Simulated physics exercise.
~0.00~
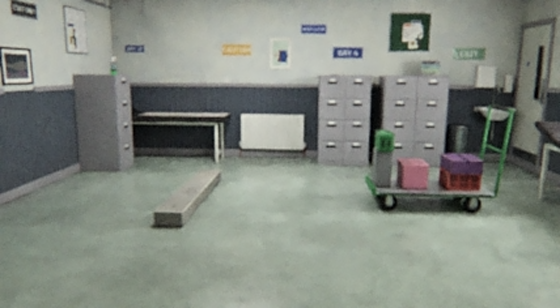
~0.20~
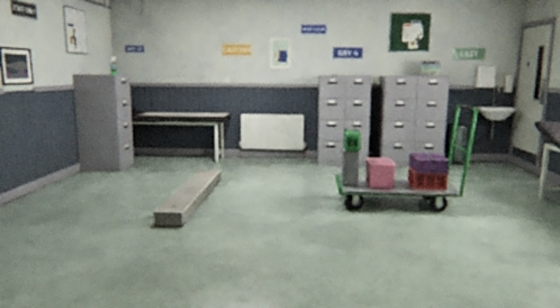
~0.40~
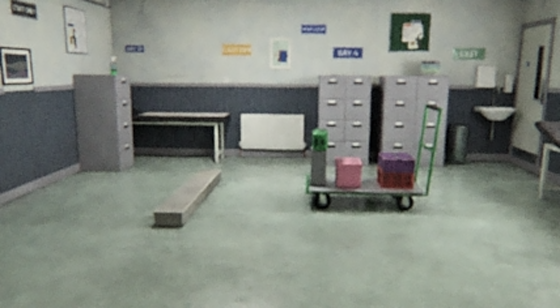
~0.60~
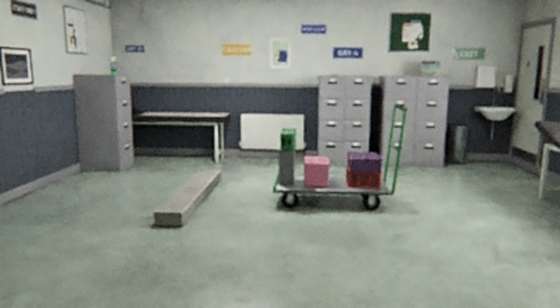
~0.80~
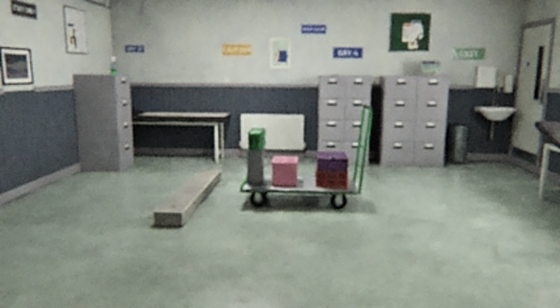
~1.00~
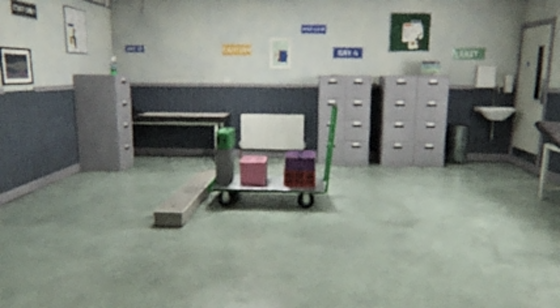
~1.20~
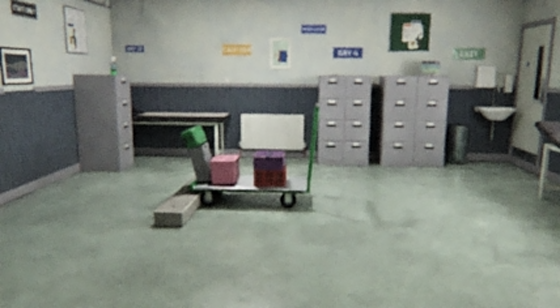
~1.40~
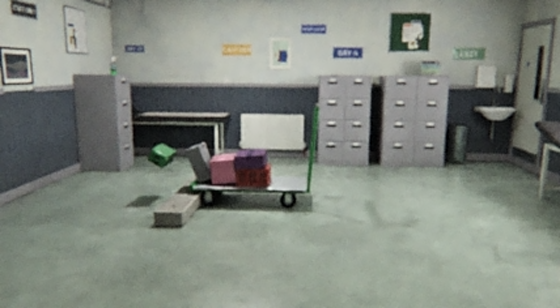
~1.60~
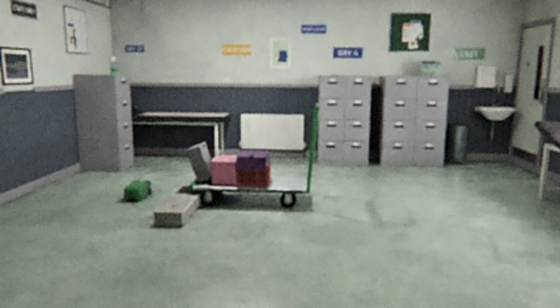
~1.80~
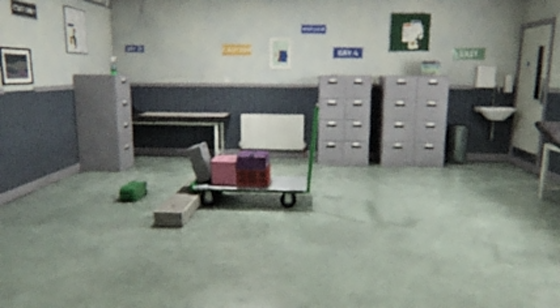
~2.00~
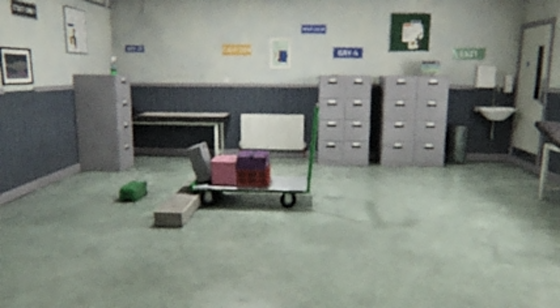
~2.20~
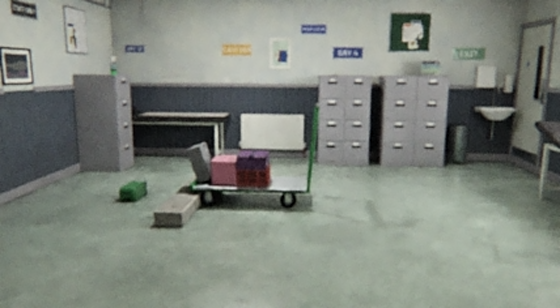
A goods trolley loaded with colourful boxes rolled left across the room and stopped at a low kerb, where the green case on top toppled off the front onto the floor, while the grey one stayed leaning aboard beside the others.
